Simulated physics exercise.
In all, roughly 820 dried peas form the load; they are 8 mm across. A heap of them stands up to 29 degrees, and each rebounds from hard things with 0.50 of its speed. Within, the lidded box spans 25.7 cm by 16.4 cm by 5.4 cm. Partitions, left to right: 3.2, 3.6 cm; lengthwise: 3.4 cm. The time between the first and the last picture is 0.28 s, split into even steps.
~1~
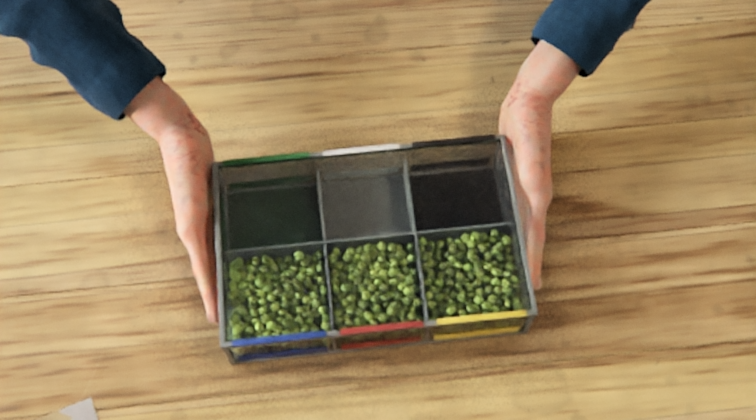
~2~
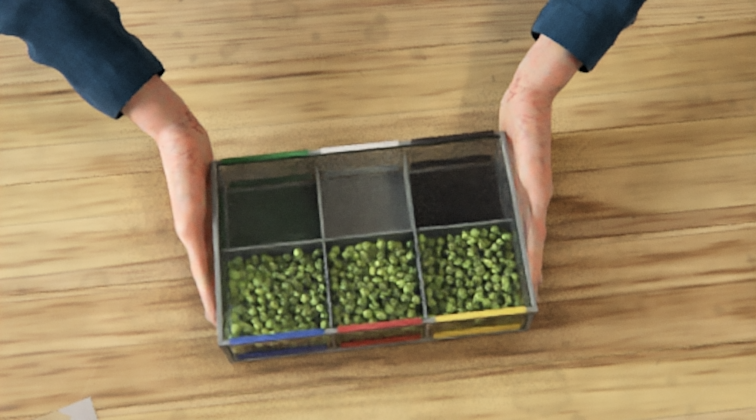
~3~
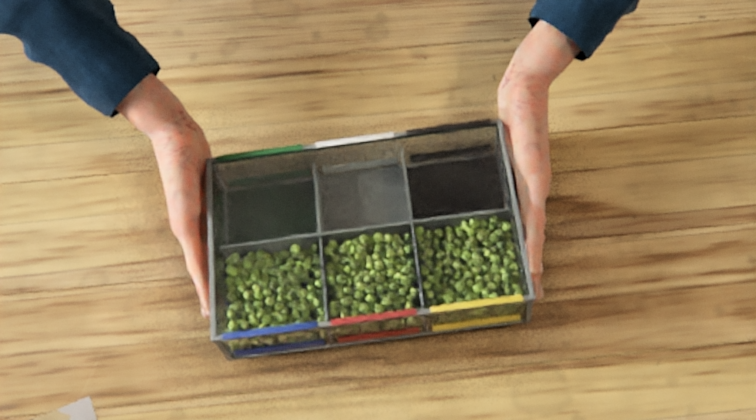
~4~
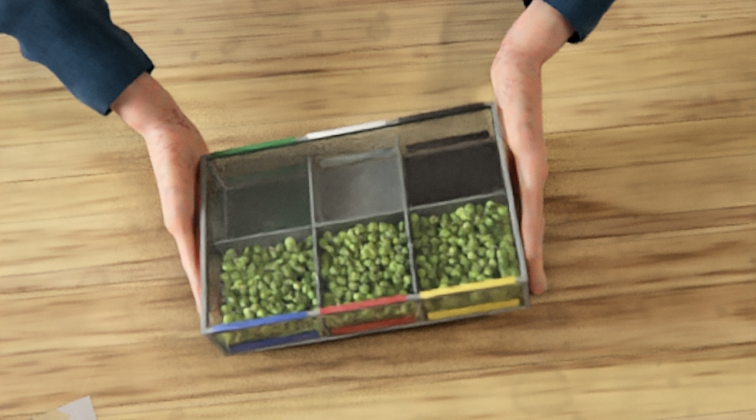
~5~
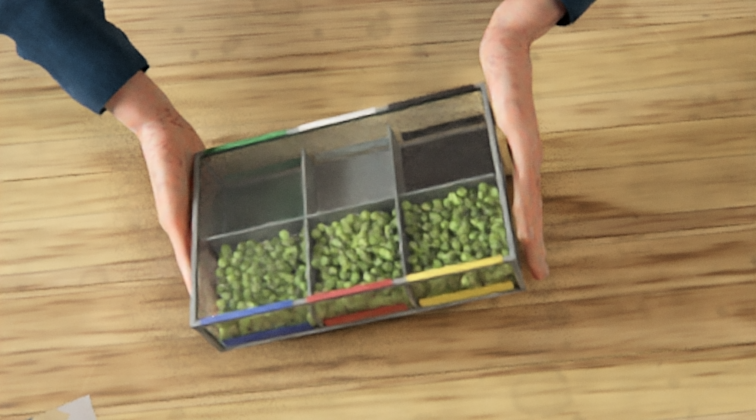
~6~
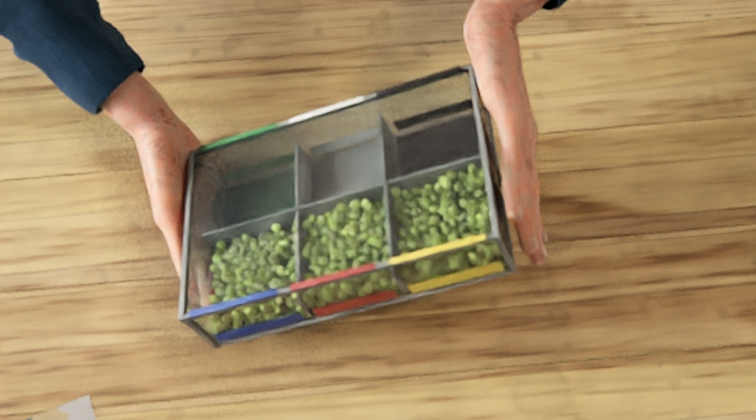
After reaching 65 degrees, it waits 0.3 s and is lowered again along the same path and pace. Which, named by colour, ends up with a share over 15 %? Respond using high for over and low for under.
Red high, blue high, green high, yellow high, white low, black low.
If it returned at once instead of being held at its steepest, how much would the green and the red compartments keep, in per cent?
You'd end up with green at 15 per cent and red at 25 per cent.
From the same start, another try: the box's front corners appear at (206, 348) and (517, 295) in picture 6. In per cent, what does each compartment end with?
It comes out as red at 25 percent, blue at 45 percent, green at 0 percent, yellow at 30 percent, white at 0 percent and black at 0 percent.
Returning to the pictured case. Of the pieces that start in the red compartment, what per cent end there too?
60 %.
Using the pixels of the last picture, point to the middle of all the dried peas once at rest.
Somewhere around (334, 272) in the final frame.
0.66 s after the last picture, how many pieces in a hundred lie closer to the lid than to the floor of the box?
Around 30 %.
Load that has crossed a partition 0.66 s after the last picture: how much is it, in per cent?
Roughly 25 in a hundred.
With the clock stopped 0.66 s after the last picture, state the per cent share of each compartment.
Red 25 %, blue 30 %, green 10 %, yellow 25 %, white 5 %, black 0 %.
Then, 0.66 s after the last picture, tilt 65 degrees; red 25 %, blue 30 %, green 10 %, yellow 25 %, white 5 %.
Then, 1.10 s after the last picture, tilt 33 degrees; red 25 %, blue 30 %, green 20 %, yellow 25 %, white 5 %.
Then, 1.61 s after the last picture, tilt 0 degrees; red 25 %, blue 30 %, green 20 %, yellow 25 %, white 5 %.
In the end, red 20 %, blue 30 %, green 20 %, yellow 25 %, white 5 %, black 0 %.
